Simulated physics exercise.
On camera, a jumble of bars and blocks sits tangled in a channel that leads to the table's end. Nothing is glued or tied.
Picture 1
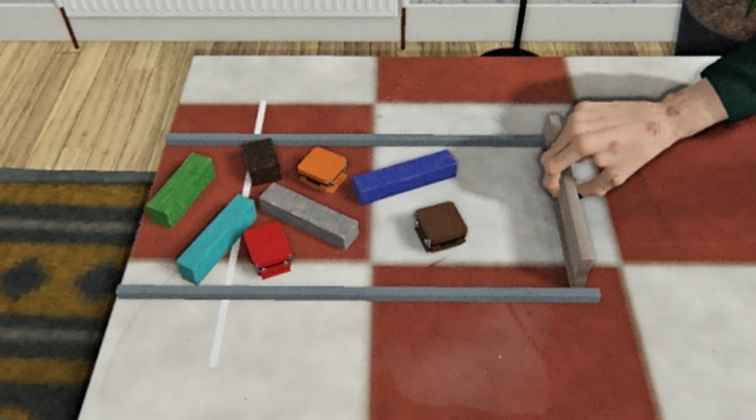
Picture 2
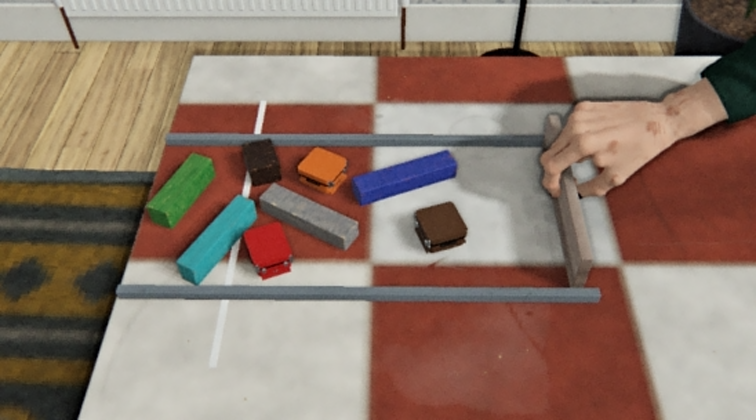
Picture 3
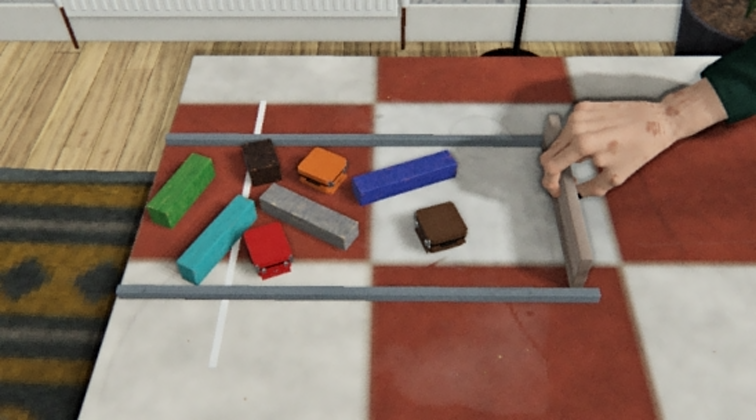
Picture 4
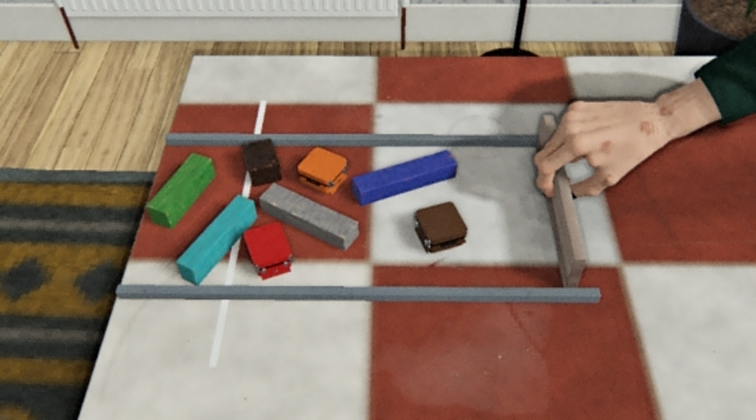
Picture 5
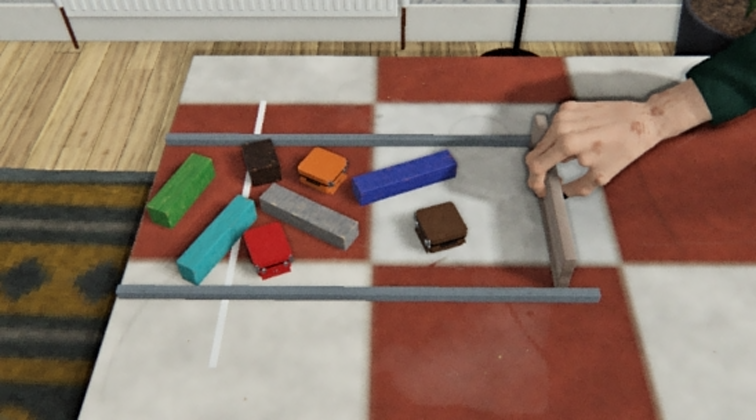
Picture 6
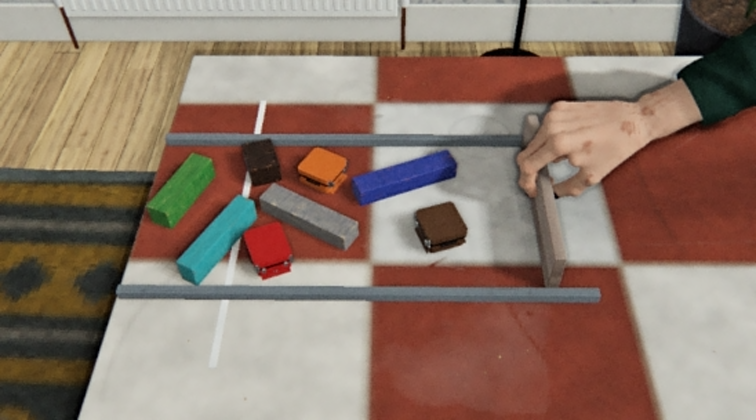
A hand in a dark green sleeve grips an upright board at the right of a red-and-white checked tabletop, seen from above at an angle by a still camera. Between two grey rails lie green, turquoise, grey and blue bars among black, orange, red and brown blocks, with white tape beneath. The hand holds nearly still, then slides the board slightly left; the other pieces stay put.
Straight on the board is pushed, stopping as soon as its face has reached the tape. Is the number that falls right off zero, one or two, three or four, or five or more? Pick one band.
It is one or two.
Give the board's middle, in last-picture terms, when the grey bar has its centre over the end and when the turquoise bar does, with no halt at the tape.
I'd put it close to (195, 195), and close to (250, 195) for the other one.
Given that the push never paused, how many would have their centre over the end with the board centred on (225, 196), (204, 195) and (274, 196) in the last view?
Respectively, 2, 4 and 0.
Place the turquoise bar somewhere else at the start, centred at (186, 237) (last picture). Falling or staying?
From that start it falls away.
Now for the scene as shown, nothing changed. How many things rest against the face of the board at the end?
That comes to 2.
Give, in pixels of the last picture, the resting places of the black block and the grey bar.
One ends up near (181, 174) and the other near (176, 232).
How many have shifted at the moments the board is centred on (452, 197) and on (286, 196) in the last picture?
Counts: 2, 8.
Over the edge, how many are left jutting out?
Number: 0.
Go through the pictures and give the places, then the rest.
The first frame shows green bar (182, 190); turquoise bar (219, 239); black block (262, 162); board (564, 197); tape (242, 212).
The second frame shows turquoise bar (219, 239); brown case (441, 229).
The third frame shows black block (262, 163); blue bar (405, 178).
The fourth frame shows green bar (182, 190); red case (269, 251).
The fifth frame shows turquoise bar (219, 239); orange case (323, 172).
The sixth frame shows green bar (182, 190); turquoise bar (219, 239); black block (262, 163); board (541, 197); tape (242, 212).
Soon after, none off yet; green bar at rest near (182, 190); turquoise bar at rest near (219, 239); black block at rest near (262, 163).
At rest, the number that fall off is one or two; fallen, turquoise bar and green bar.
